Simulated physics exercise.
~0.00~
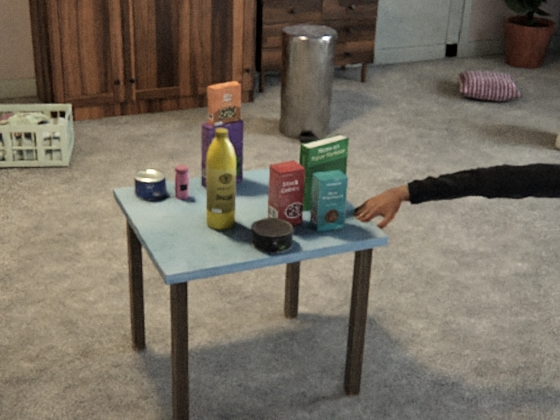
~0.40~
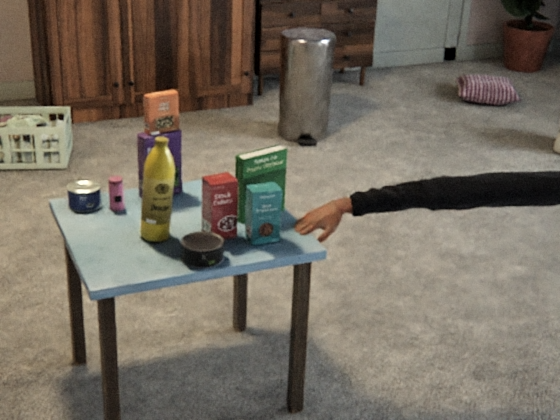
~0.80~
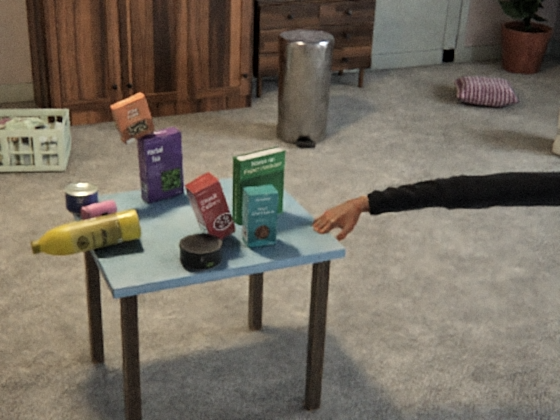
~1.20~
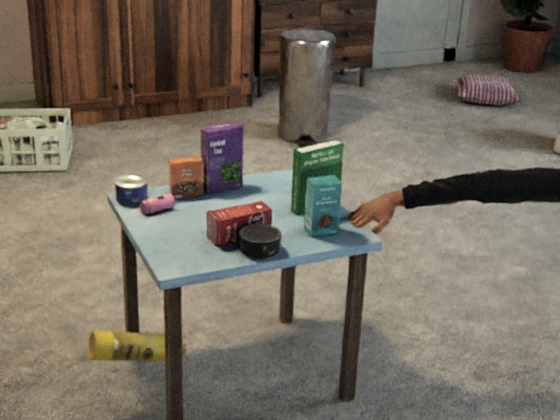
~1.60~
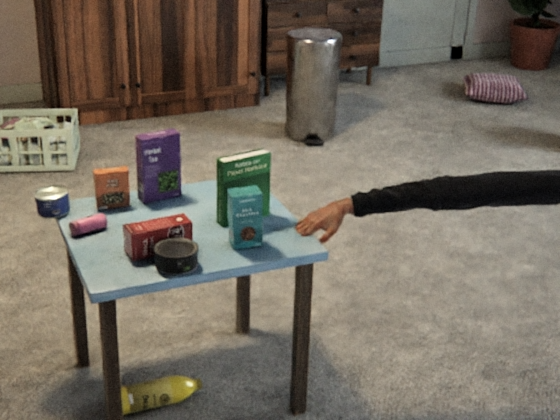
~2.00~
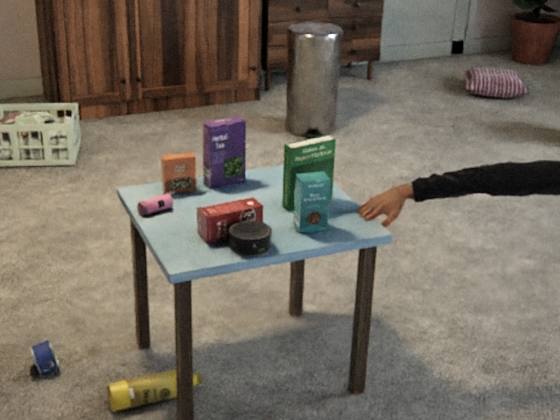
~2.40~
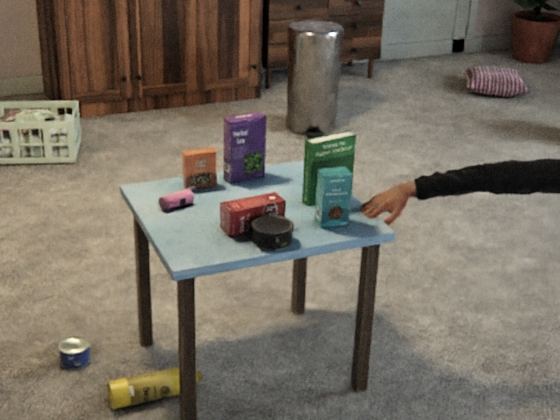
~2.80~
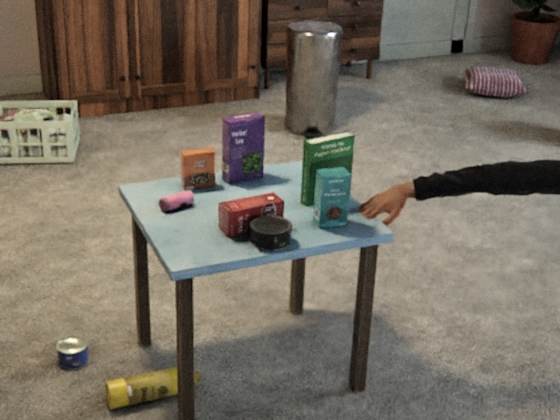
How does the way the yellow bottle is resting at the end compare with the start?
At the start the yellow bottle stood upright on the table, but by the end it was lying on its side on the floor.
A yellow bottle toppled off a small blue table as a hand at its edge slid it left and right, while the orange, red and pink items tumbled over on top. Later the blue tub dropped too, ending on the carpet near the bottle.
